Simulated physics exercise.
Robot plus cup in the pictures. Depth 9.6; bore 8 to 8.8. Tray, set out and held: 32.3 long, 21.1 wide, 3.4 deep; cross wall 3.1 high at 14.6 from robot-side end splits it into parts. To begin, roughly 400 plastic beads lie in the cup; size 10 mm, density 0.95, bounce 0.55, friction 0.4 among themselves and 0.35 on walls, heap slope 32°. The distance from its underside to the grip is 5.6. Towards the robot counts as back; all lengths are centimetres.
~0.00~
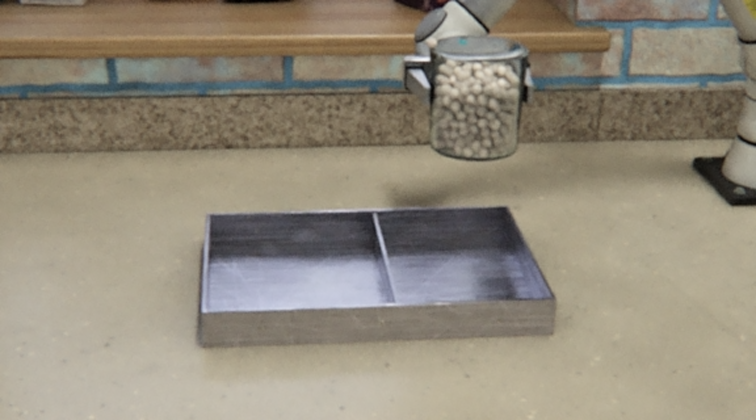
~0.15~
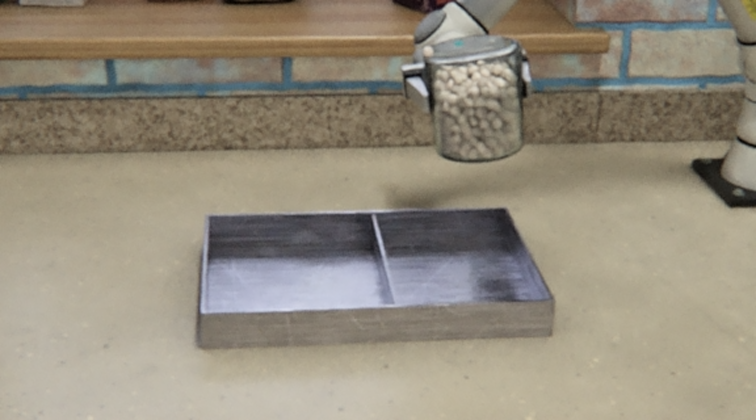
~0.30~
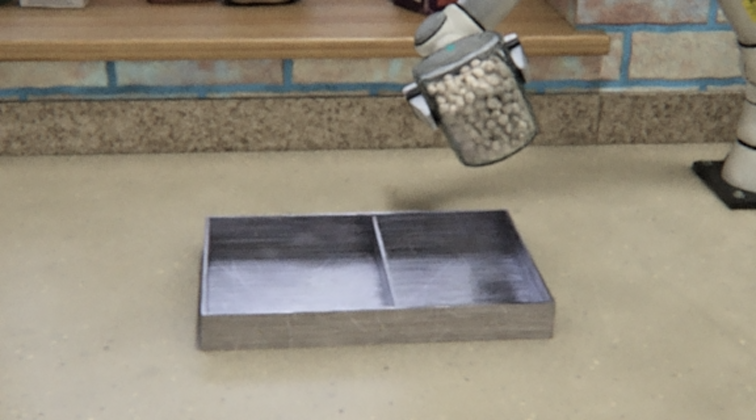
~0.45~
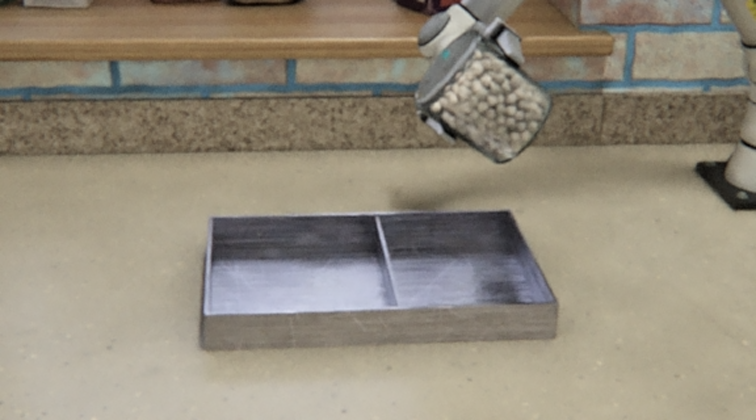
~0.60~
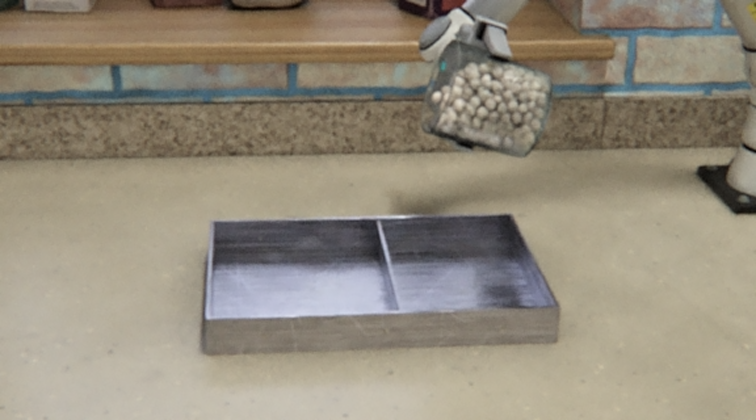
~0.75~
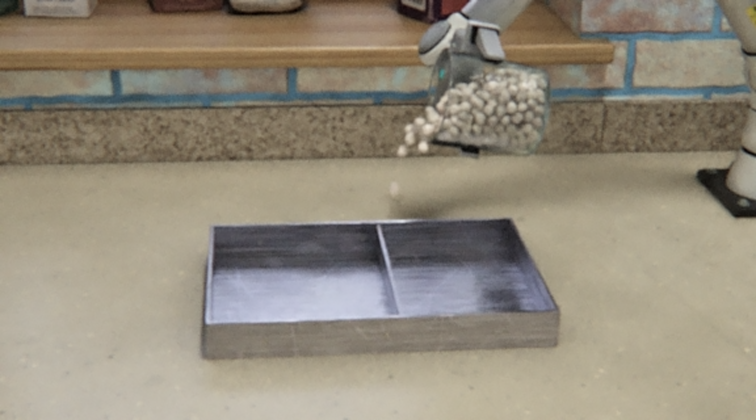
Above a divided tray, a robot arm tilts a clear cup and white beads spill out leftward.
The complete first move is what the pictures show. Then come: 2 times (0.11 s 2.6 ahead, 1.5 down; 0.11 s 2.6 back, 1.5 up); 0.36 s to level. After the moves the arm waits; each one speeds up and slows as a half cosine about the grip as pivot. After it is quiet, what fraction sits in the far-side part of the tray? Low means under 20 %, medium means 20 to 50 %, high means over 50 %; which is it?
It is medium.
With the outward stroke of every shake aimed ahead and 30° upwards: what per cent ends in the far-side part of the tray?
Result: Approx. 55 %.
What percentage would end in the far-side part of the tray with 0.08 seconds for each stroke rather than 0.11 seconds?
35 %.
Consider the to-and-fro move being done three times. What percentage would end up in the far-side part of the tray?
I'd expect something close to 40 per cent.
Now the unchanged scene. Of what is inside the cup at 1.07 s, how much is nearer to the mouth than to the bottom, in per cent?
I'd say close to 45 per cent.
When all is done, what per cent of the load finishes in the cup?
I'd estimate close to 65 percent finishes there.
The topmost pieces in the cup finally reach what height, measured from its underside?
Roughly 7.5 cm.
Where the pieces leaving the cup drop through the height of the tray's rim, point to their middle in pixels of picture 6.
I'd say somewhere around (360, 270).
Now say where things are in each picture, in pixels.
The first frame shows the cup middle at (476, 99), level; upper third of the load around (478, 86), from x 430 to 515, top at y 45; 395 in the cup.
The second frame shows the cup middle at (476, 101), tilted 8° forward; upper third of the load around (477, 88), from x 430 to 515, top at y 50.
The third frame shows the cup middle at (480, 102), tilted 27° forward; upper third of the load around (485, 89), from x 430 to 530, top at y 60.
The fourth frame shows the cup middle at (486, 100), tilted 52° forward; upper third of the load around (495, 84), from x 435 to 540, top at y 55.
The fifth frame shows the cup middle at (488, 102), tilted 71° forward; upper third of the load around (501, 85), from x 435 to 545, top at y 70.
The sixth frame shows the cup middle at (488, 105), tilted 79° forward; upper third of the load around (505, 92), from x 395 to 540, top at y 70; 392 in the cup, 3 in flight or on a rim.
After 1.07 s, tilted 79° forward, highest piece 20 above the table; 317 in the cup, 46 in the far-side part, 7 in the robot-side part, 25 in flight or on a rim.
After 1.39 s, tilted 33° forward, highest piece 23 above the table; 247 in the cup, 116 in the far-side part, 28 in the robot-side part, 4 in flight or on a rim.
After 1.75 s, level, highest piece 23 above the table; 247 in the cup, 120 in the far-side part, 28 in the robot-side part.
After 2.80 s, level, highest piece 23 above the table; 247 in the cup, 120 in the far-side part, 28 in the robot-side part.
In the end, 247 in the cup, 120 in the far-side part, 28 in the robot-side part. That is 30 % in the far-side part of the tray.
